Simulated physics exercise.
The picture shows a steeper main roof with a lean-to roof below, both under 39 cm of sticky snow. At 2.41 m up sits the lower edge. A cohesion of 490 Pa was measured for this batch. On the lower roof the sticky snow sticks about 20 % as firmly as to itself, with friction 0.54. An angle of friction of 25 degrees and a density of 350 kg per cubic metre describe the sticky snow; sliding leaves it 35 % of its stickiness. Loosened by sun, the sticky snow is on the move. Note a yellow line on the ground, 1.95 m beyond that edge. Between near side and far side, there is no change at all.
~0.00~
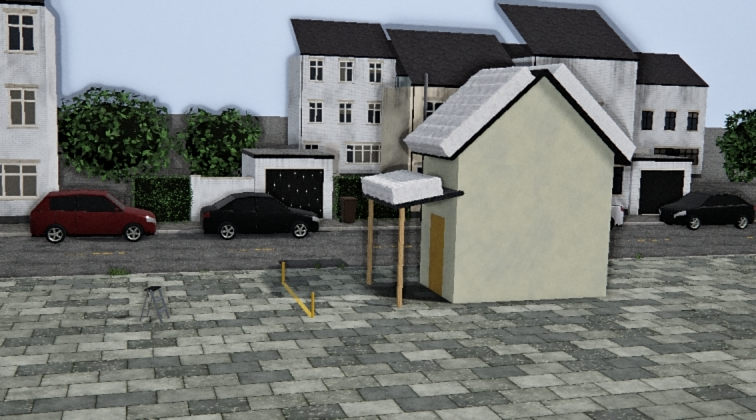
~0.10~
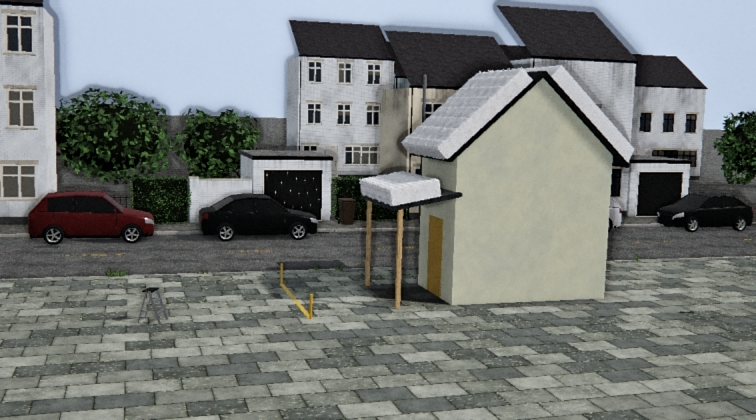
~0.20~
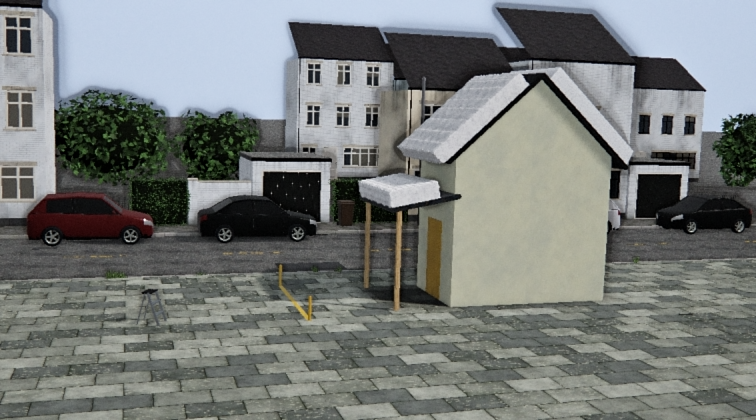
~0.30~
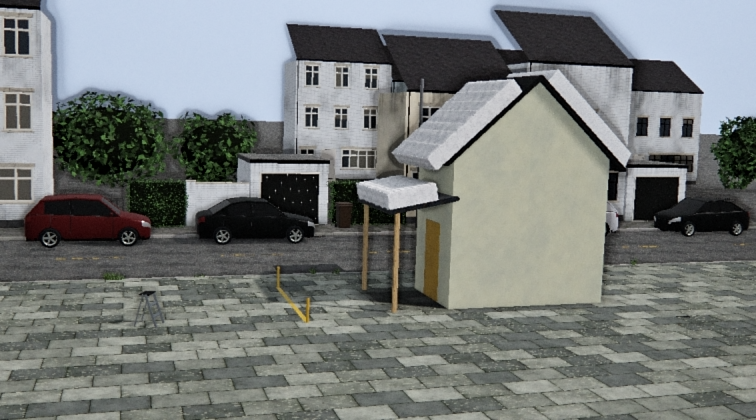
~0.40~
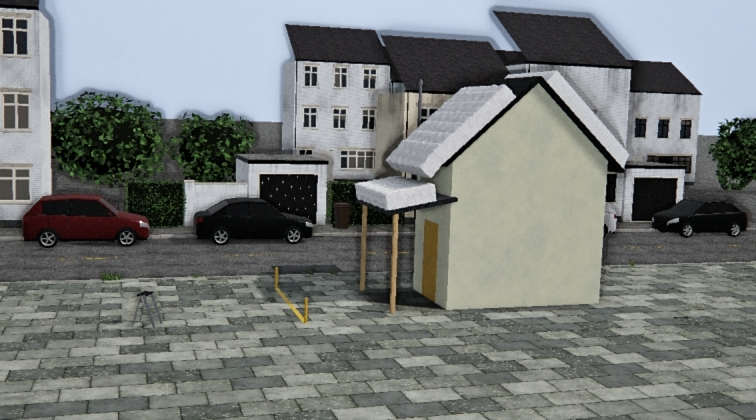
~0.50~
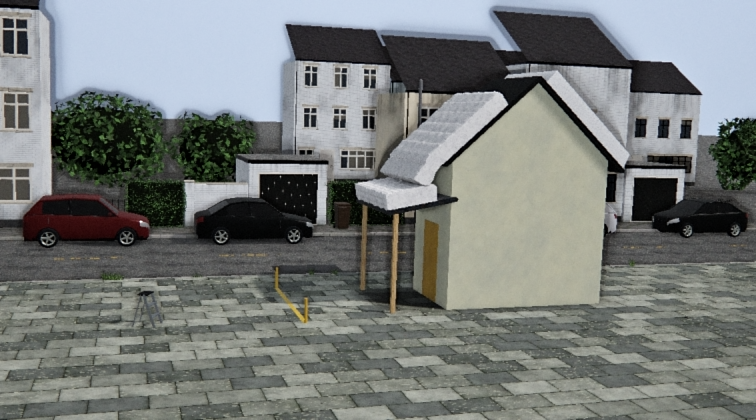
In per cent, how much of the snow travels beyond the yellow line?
Something like 42 %.
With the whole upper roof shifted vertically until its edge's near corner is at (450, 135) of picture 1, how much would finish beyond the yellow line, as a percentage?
45 %, roughly.
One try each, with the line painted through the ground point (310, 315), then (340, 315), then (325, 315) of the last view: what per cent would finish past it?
First try 50 per cent, second 65 per cent, third 55 per cent.
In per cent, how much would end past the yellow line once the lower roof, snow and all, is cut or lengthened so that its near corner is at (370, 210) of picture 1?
35 per cent or thereabouts.
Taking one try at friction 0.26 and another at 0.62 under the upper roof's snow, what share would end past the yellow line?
First try 35 per cent, second try 20 per cent.
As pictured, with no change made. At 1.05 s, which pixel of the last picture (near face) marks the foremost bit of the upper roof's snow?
(359, 205) or thereabouts.
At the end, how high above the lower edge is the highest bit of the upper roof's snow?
0.5 m, give or take.
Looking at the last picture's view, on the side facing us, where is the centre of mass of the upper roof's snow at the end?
Approximately at pixel (296, 292).
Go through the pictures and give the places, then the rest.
In the first picture, foremost bit of the sticky snow at (449, 157).
In the second picture, foremost bit of the sticky snow at (446, 160), its middle shifted 3.1 cm, 1 % of it past the upper edge, in one piece.
In the third picture, foremost bit of the sticky snow at (444, 142), its middle shifted 12 cm, 5 % of it past the upper edge, in one piece.
In the fourth picture, foremost bit of the sticky snow at (437, 149), its middle shifted 26 cm, 10 % of it past the upper edge, in one piece.
In the fifth picture, foremost bit of the sticky snow at (430, 162), its middle shifted 45 cm, 17 % of it past the upper edge, in one piece.
In the sixth picture, foremost bit of the sticky snow at (423, 172), its middle shifted 70 cm, 26 % of it past the upper edge, cracking.
After 1.05 s, 2 % is below the lower edge and 0 % is past the line.
After 1.70 s, 68 % is below the lower edge and 19 % is past the line.
After 2.35 s, 74 % is below the lower edge and 42 % is past the line.
After 3.00 s, 75 % is below the lower edge and 42 % is past the line.
After 3.40 s, 75 % is below the lower edge and 42 % is past the line.
